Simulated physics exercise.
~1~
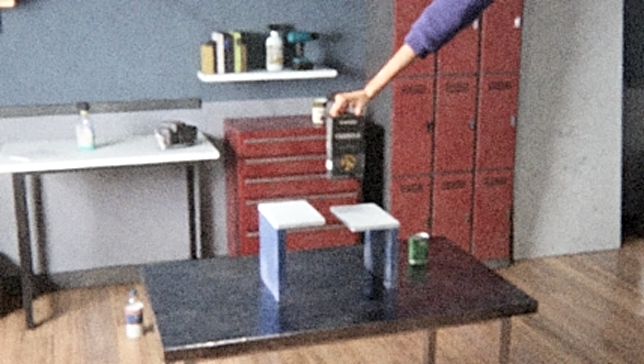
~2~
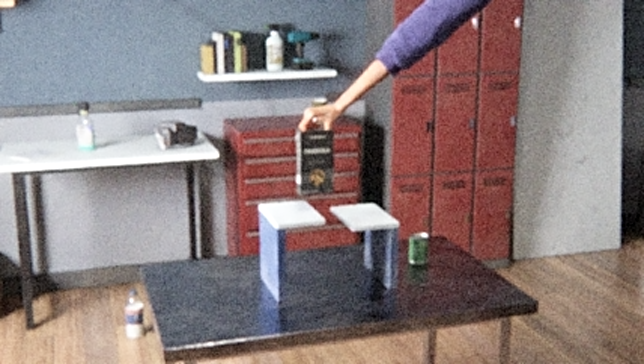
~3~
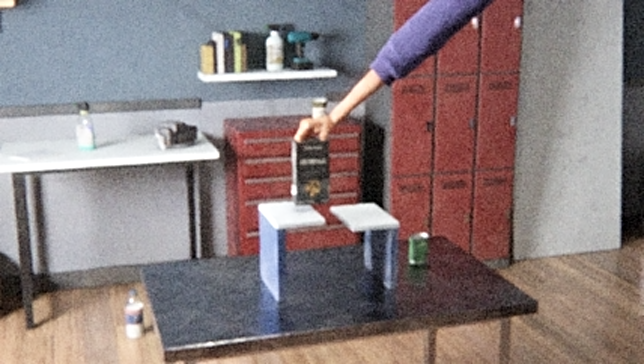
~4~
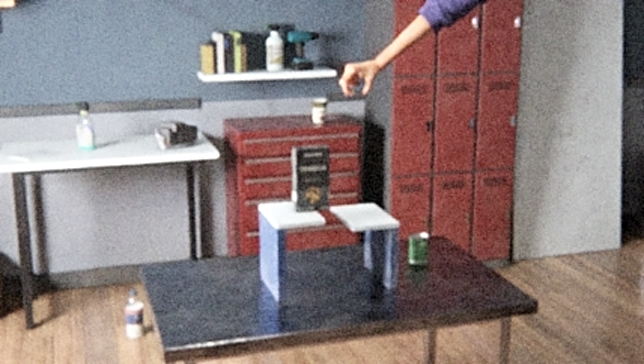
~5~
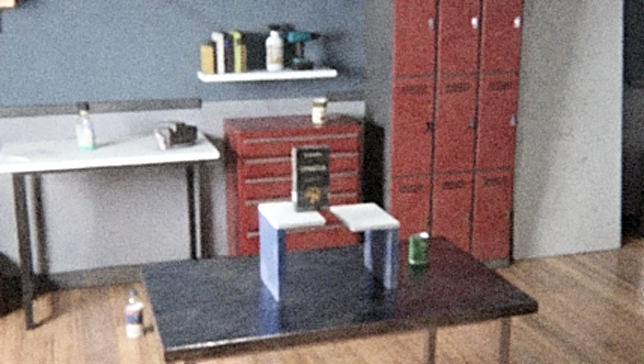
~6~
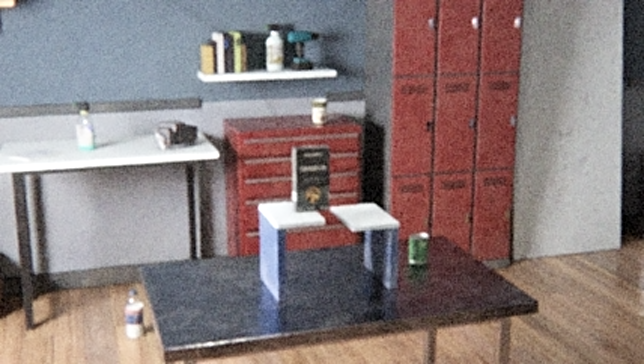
A black packet is lowered by a hand onto the left support, released, and stays upright.
